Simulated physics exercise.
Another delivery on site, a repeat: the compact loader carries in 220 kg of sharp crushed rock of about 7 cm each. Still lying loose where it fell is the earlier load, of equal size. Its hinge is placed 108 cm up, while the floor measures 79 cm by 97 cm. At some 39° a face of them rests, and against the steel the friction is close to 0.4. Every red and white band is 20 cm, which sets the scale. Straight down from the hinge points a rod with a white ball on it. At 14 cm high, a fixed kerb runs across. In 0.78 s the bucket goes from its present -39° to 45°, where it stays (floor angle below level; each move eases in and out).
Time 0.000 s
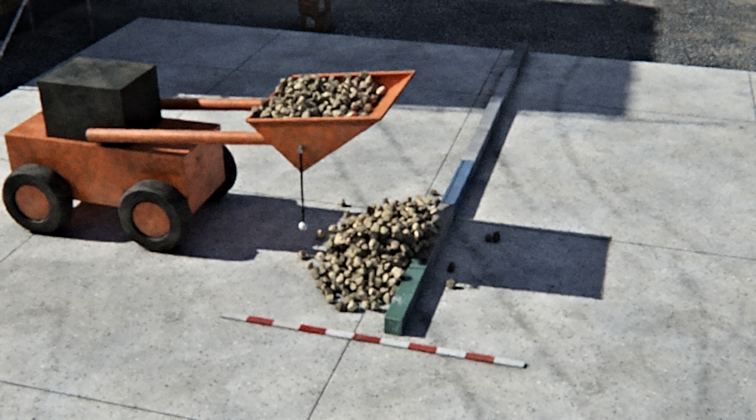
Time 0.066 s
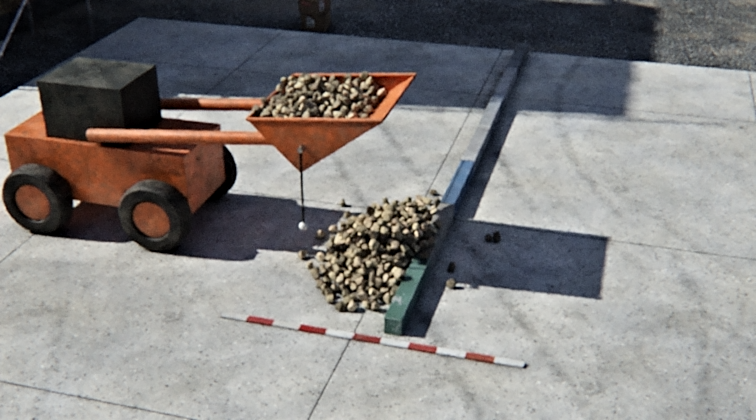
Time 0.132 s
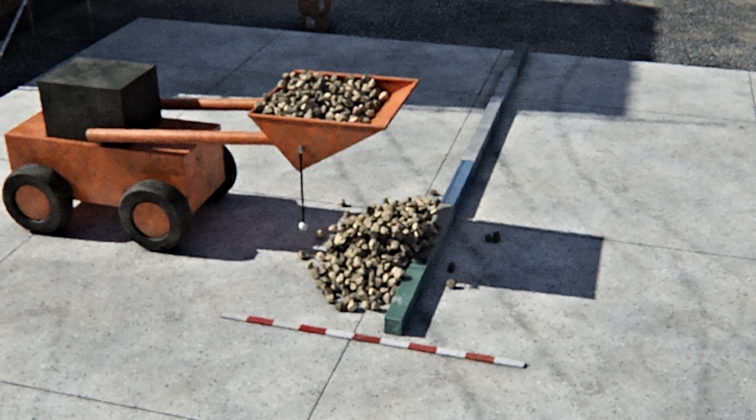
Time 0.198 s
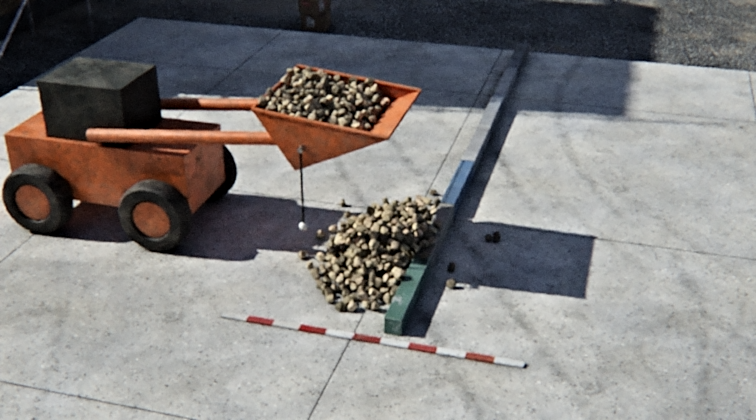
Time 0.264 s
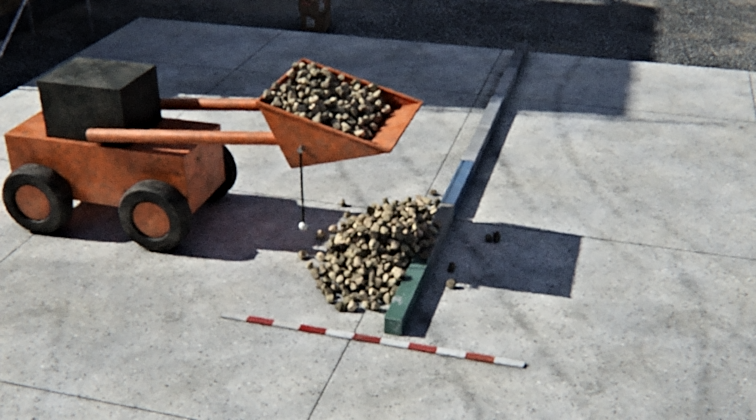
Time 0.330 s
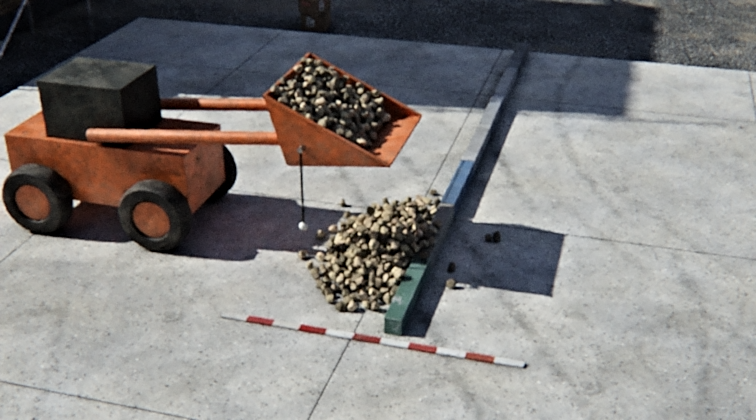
An orange loader slowly tilts its raised bucket of stones downward to the right.
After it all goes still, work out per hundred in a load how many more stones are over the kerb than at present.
Around 29 stones per hundred.
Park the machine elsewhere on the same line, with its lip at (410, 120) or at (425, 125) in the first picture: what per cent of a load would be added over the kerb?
Close to 65 per cent, followed by close to 90 per cent.
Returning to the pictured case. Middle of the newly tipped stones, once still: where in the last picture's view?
Centre: Approx. (409, 236).
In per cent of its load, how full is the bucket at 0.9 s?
About 75 per cent is held.
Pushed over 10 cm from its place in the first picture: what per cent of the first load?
Close to 0 per cent.
After 0.6 s the floor is at 31°; in per cent of one load, 100 in the bucket, 99 on this side of the kerb, 1 over the kerb; the foremost stones are at (452, 246).
After 0.9 s the floor is at 45°; in per cent of one load, 73 in the bucket, 126 on this side of the kerb, 1 over the kerb; the foremost stones are at (452, 246).
After 1.2 s the floor is at 45°; in per cent of one load, 10 in the bucket, 177 on this side of the kerb, 13 over the kerb; the foremost stones are at (490, 260).
After 3.7 s the floor is at 45°; in per cent of one load, 0 in the bucket, 170 on this side of the kerb, 30 over the kerb; the foremost stones are at (554, 274). Net gain over the kerb, 29.
